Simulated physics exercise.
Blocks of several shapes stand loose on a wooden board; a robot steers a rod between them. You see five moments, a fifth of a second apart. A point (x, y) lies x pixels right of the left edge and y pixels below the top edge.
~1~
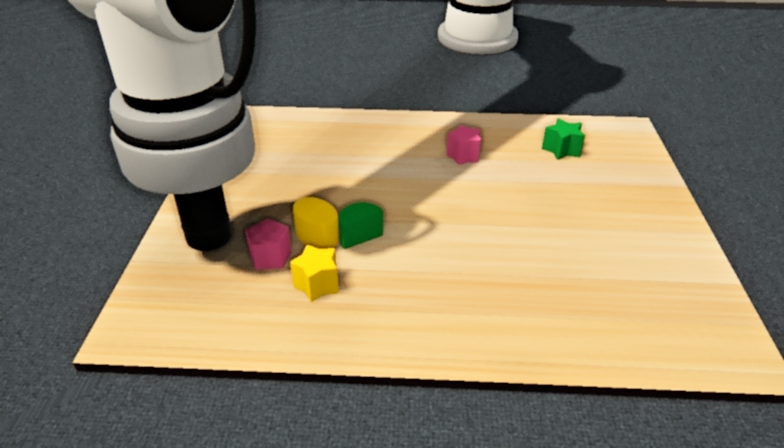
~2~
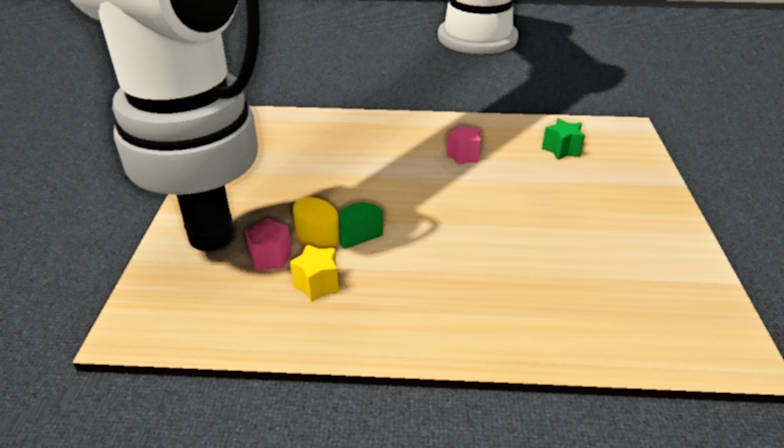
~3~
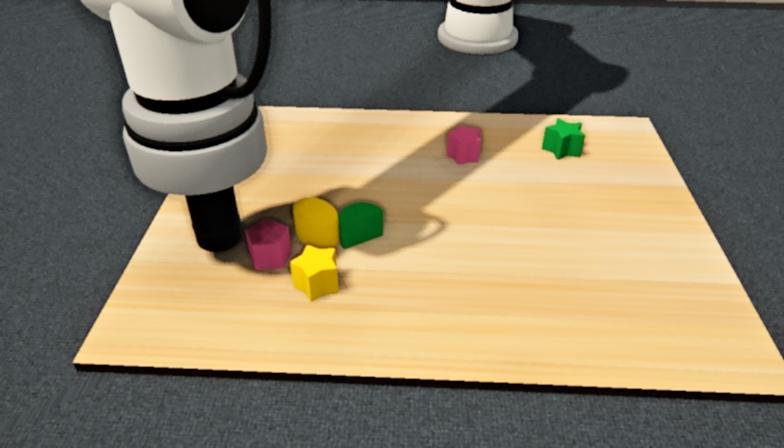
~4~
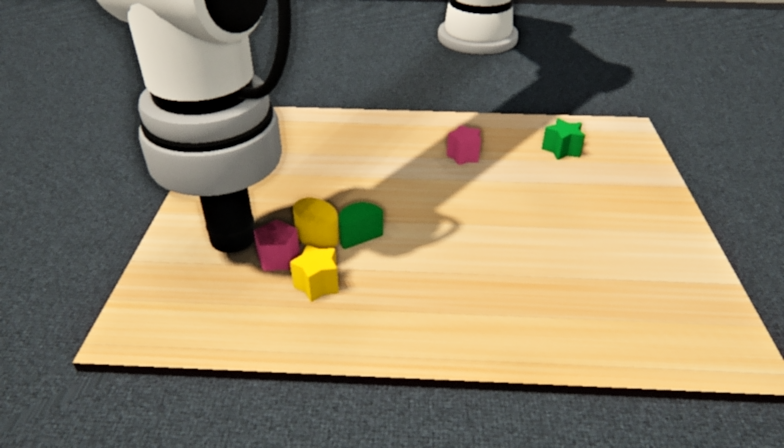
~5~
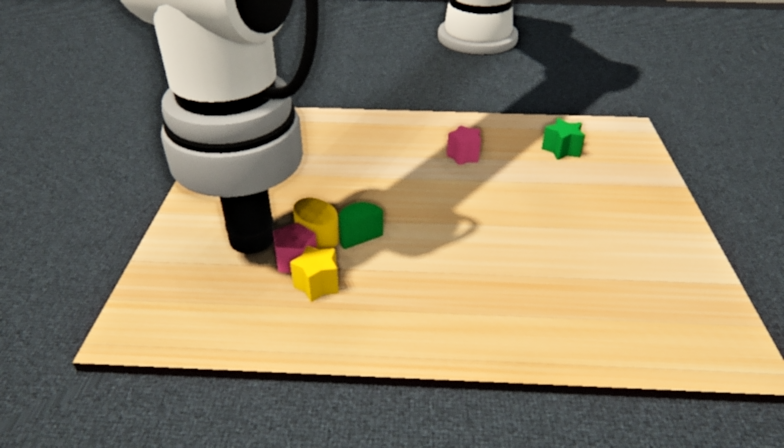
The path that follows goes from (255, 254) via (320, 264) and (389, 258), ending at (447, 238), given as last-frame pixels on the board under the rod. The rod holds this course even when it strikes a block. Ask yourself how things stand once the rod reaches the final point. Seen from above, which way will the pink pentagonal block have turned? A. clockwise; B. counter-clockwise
The correct letter is A.
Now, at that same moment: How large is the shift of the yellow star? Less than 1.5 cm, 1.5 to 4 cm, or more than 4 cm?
Displaced 1.5 to 4 cm.
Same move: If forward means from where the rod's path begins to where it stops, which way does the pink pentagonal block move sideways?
The shift is to the right of that direction.
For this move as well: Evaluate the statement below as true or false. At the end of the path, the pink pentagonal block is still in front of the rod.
That is false.
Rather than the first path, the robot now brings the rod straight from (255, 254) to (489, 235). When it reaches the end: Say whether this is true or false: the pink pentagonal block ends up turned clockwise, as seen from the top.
This is true.
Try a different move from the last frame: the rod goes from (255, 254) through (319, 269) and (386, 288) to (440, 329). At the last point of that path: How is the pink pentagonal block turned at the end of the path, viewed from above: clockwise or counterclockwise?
It turns counter-clockwise.
The first path, step by step. One third of the way, rod (320, 251); pink pentagonal block (364, 244); yellow star (334, 269), turned 70° clockwise.
Two thirds of the way, rod (390, 244); pink pentagonal block (423, 252), turned 65° clockwise; yellow star (340, 272), turned 95° clockwise.
At the end, rod (448, 224); pink pentagonal block (429, 253), turned 75° clockwise; yellow oval not moved; yellow star (340, 272), turned 95° clockwise.
